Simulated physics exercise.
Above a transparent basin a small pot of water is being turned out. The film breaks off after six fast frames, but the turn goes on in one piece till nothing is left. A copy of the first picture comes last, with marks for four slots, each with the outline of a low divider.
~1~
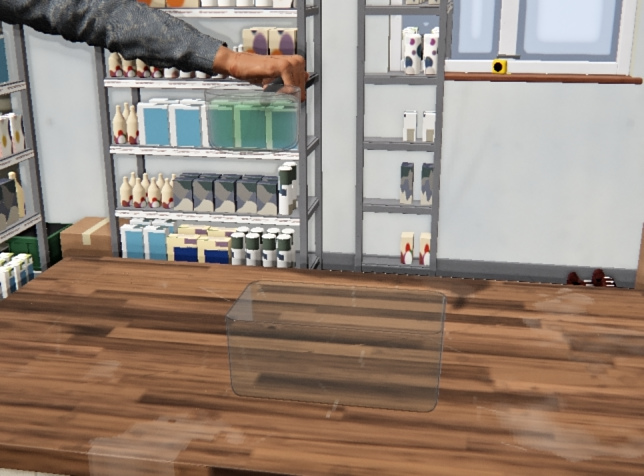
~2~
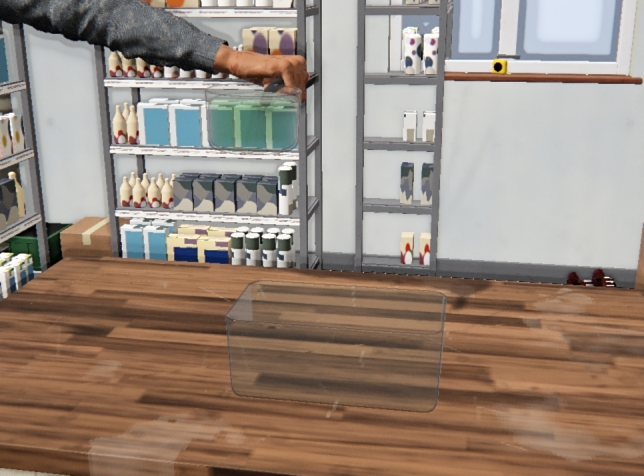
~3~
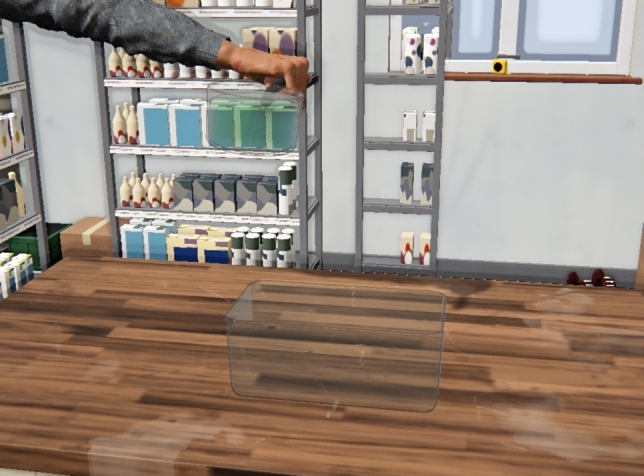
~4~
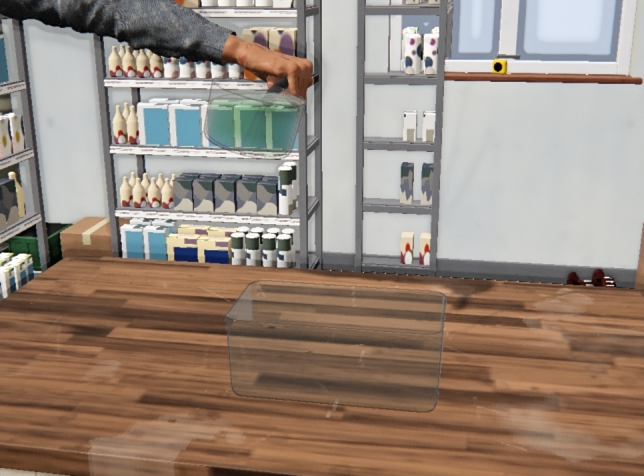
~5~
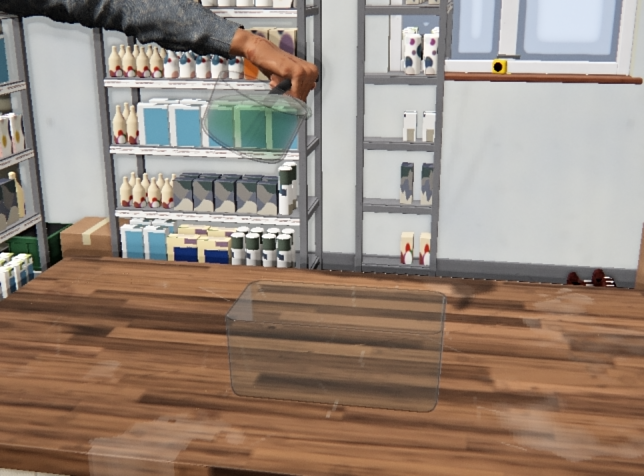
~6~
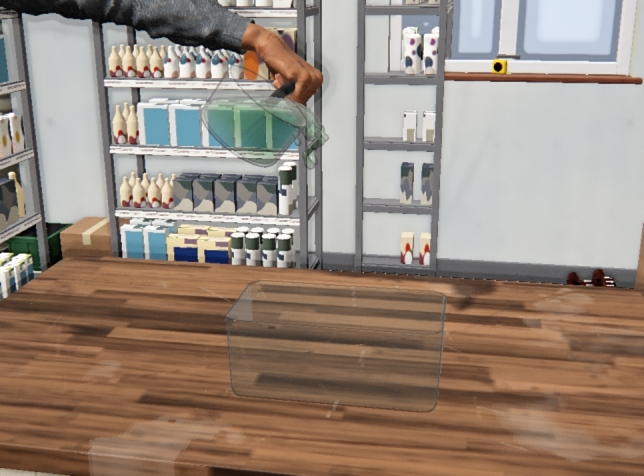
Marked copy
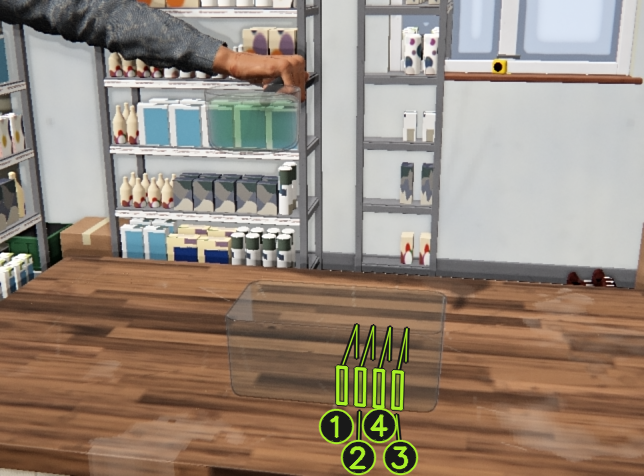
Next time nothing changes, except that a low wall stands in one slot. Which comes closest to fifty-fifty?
It is 2.
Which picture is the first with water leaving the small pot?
Picture 5.
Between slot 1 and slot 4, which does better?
Here it is slot 1.
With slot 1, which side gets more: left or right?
The right one.
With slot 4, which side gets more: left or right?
The left one.
On the marked copy, 1 at (341, 409); 2 at (359, 411); 3 at (396, 414); 4 at (377, 413).
With 1, about 29 % ends left of the wall and 69 % right of it.
With 2, about 47 % ends left of the wall and 50 % right of it.
With 3, about 93 % ends left of the wall and 3 % right of it; 4 % is lost outside.
With 4, about 77 % ends left of the wall and 19 % right of it; 4 % is lost outside.
